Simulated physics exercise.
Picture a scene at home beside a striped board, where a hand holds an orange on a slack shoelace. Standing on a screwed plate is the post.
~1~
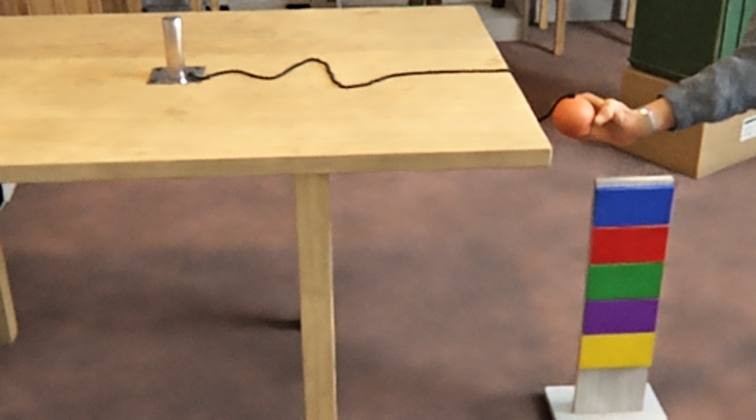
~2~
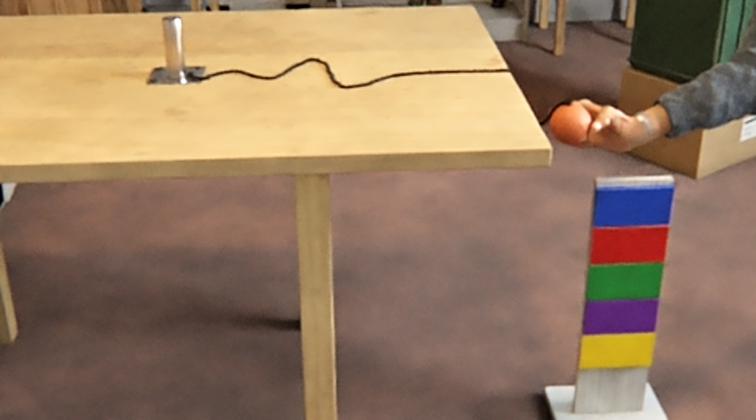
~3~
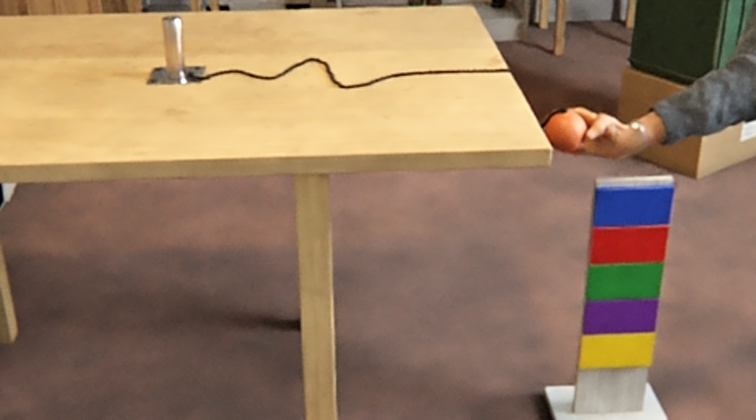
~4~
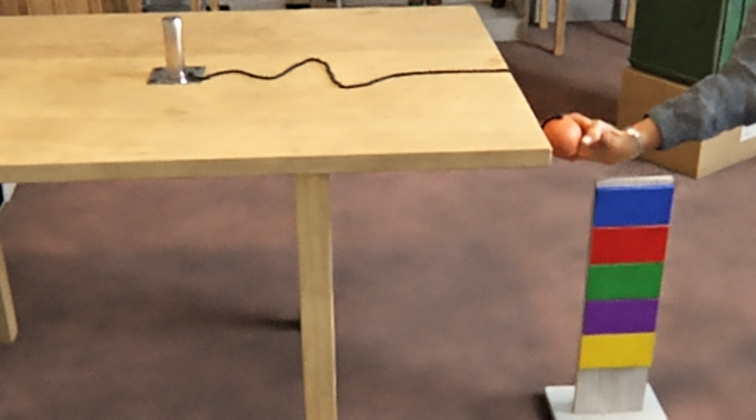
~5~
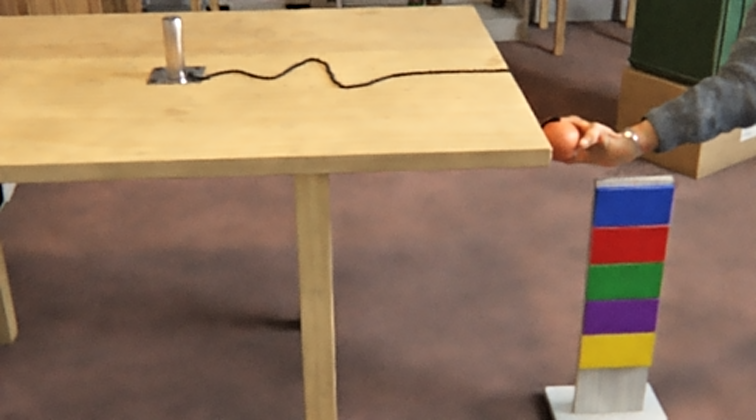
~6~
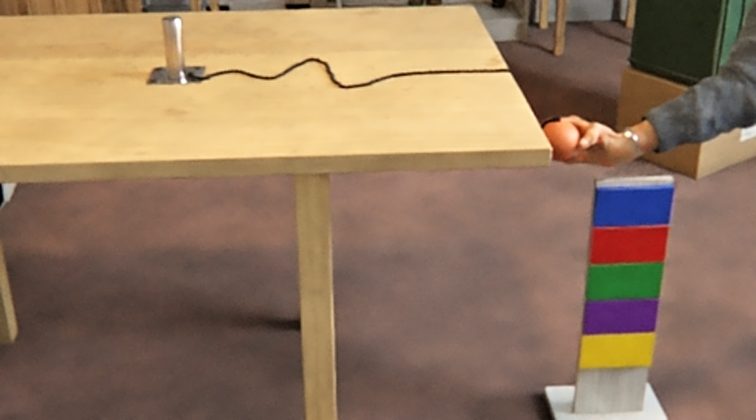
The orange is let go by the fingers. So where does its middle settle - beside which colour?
Beside purple.
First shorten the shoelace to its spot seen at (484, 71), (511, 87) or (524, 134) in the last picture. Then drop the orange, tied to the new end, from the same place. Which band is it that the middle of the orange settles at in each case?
In that order: Blue; red; green.
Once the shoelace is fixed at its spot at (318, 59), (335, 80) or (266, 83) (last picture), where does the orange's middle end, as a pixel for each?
It ends up near (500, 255) the first time, (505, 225) the second and (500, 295) the third.
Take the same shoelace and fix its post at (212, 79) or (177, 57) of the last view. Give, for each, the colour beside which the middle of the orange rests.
Try one - yellow; try two - purple.
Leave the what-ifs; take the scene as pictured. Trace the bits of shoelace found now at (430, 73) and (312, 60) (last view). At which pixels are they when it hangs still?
Well, the first one sits at (506, 138), and the second one sits at (382, 70).
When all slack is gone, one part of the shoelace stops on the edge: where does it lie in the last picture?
You'll find it somewhere near (372, 82).
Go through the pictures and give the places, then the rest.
In the first picture, orange (574, 117); blue (634, 207); red (630, 246); green (626, 282); purple (621, 318); yellow (618, 351).
In the second picture, orange (571, 124); shoelace through (219, 73) (294, 67) (334, 80) (408, 74) (510, 76).
In the third picture, orange (565, 132).
In the fourth picture, orange (561, 138); shoelace through (219, 73) (294, 67) (334, 80) (408, 74) (510, 76).
In the fifth picture, orange (559, 140).
In the sixth picture, orange (559, 141); shoelace through (219, 73) (294, 67) (334, 80) (408, 74) (510, 76).
Soon after, orange near (523, 294); level with green.
After that, orange near (474, 307); level with purple.
In the end, orange near (494, 314); level with purple. Its middle rests at the purple band.
